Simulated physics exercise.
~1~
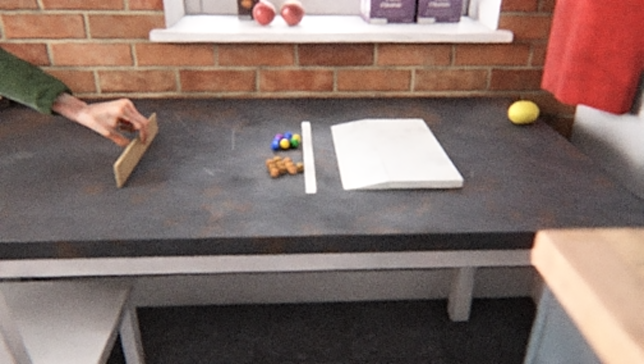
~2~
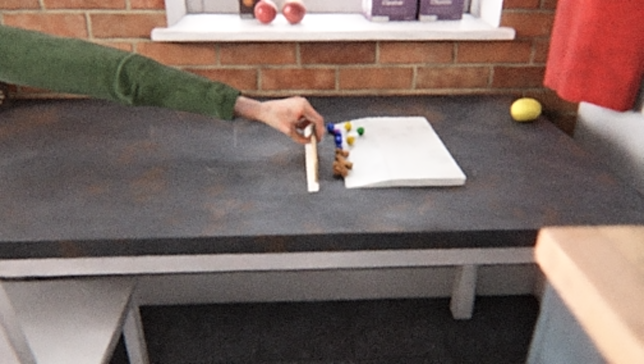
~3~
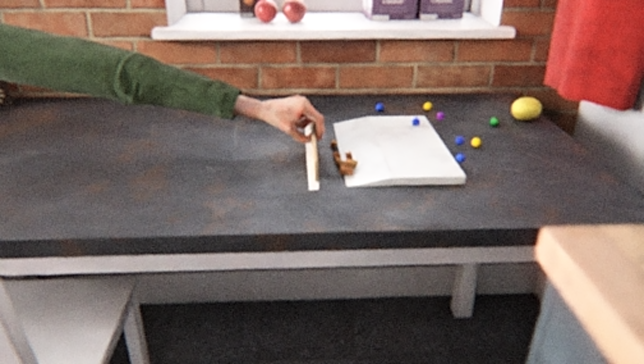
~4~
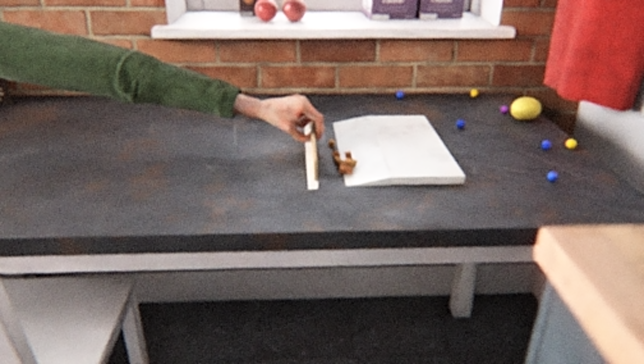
A hand in a green sleeve holds a piece of tan card upright at the left of a dark tabletop, seen from the front and slightly above, before a brick wall. Near the middle sit small blue, yellow and green balls and a cluster of brown pieces, beside a strip of white tape and a low white ramp. The hand sweeps the card right, pushing both groups to the ramp, and stops at the tape. The brown pieces stay bunched at the ramp's near edge. The colourful balls roll on over the ramp and scatter near a yellow lemon.
